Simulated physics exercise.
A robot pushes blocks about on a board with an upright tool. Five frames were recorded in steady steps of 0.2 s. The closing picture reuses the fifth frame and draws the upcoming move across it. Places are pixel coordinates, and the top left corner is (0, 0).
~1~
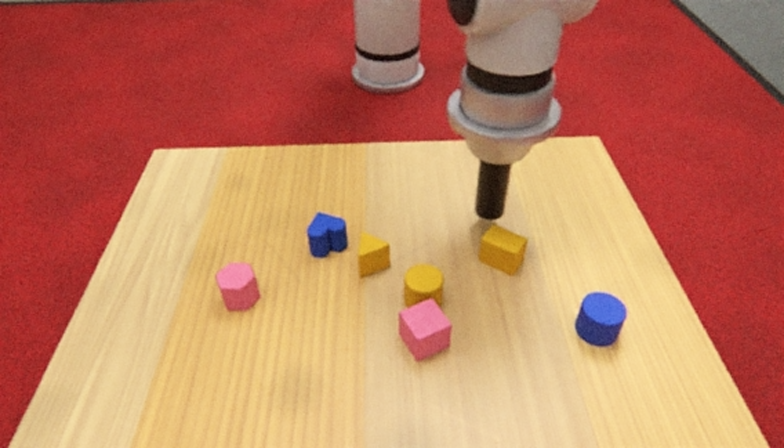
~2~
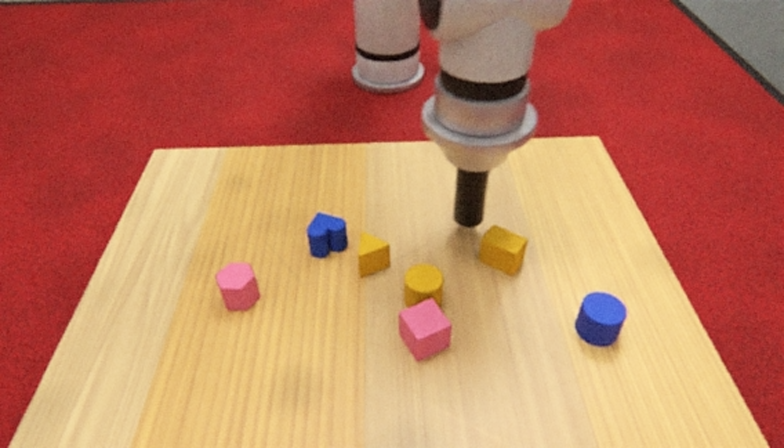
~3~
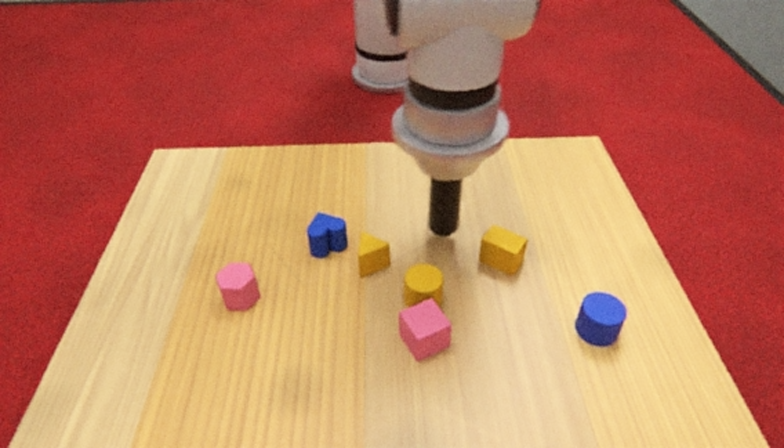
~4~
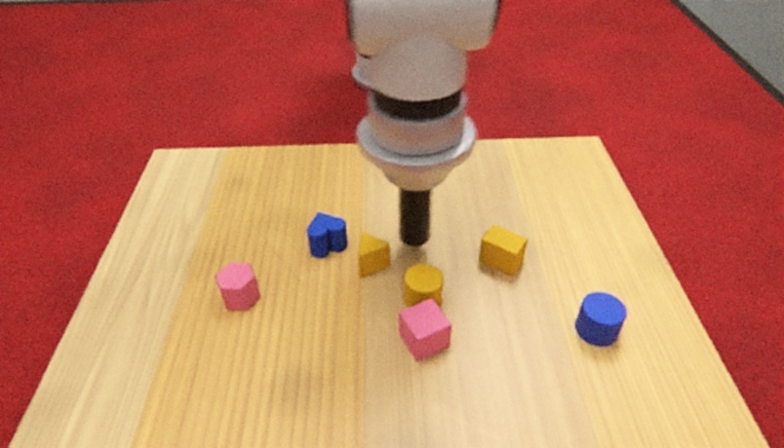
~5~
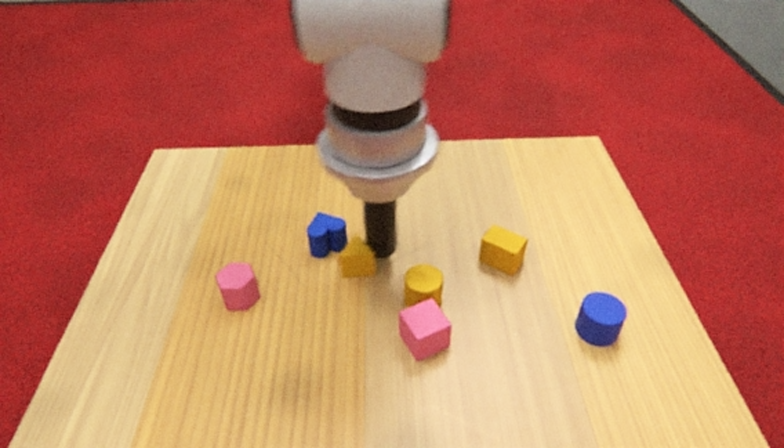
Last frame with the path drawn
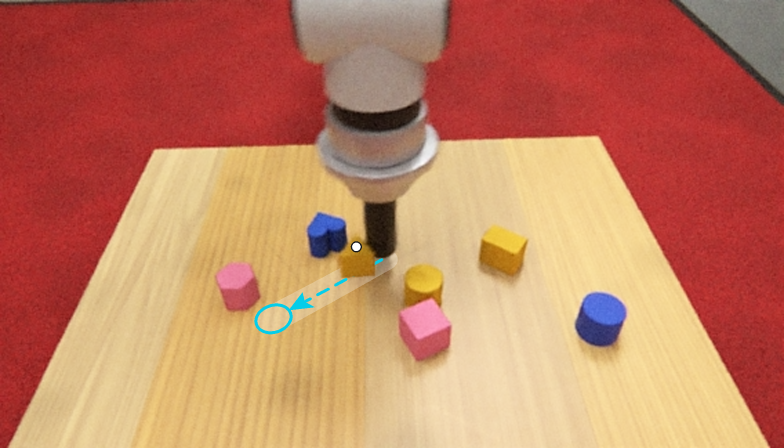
We see colored blocks scattered on a wooden board as a robot arm moves its upright black tool leftward and slightly nearer, passing between the pieces, then nudges the yellow triangular block a little to the left, turning it.
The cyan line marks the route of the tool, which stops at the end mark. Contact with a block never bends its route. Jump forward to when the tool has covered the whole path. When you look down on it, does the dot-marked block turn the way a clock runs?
I'd say yes.
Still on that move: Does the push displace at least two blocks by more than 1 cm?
The answer is no.
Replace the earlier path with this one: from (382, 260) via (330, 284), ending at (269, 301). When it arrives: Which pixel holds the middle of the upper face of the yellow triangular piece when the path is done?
The answer is (235, 288).
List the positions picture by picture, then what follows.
The first frame shows tip of the tool (489, 211), middles of tops, pink six-sided block (235, 275), yellow triangular piece (370, 243).
The second frame shows tool (468, 218), nothing pushed.
The third frame shows tool (443, 226), nothing pushed.
The fourth frame shows tool (414, 236), nothing pushed.
The fifth frame shows tool (381, 247), pink six-sided block (235, 275), yellow triangular piece (356, 247).
The line goes straight from (382, 260) to (274, 319); the dot is on the yellow triangular piece.
The first path, step by step. One third of the way, tool (347, 266); yellow triangular piece (318, 263), turned 25° clockwise.
Two thirds of the way, tool (310, 285); yellow triangular piece (278, 281), turned 30° clockwise.
At the end, tool (270, 306); pink six-sided block unmoved; yellow triangular piece (237, 298), turned 40° clockwise.
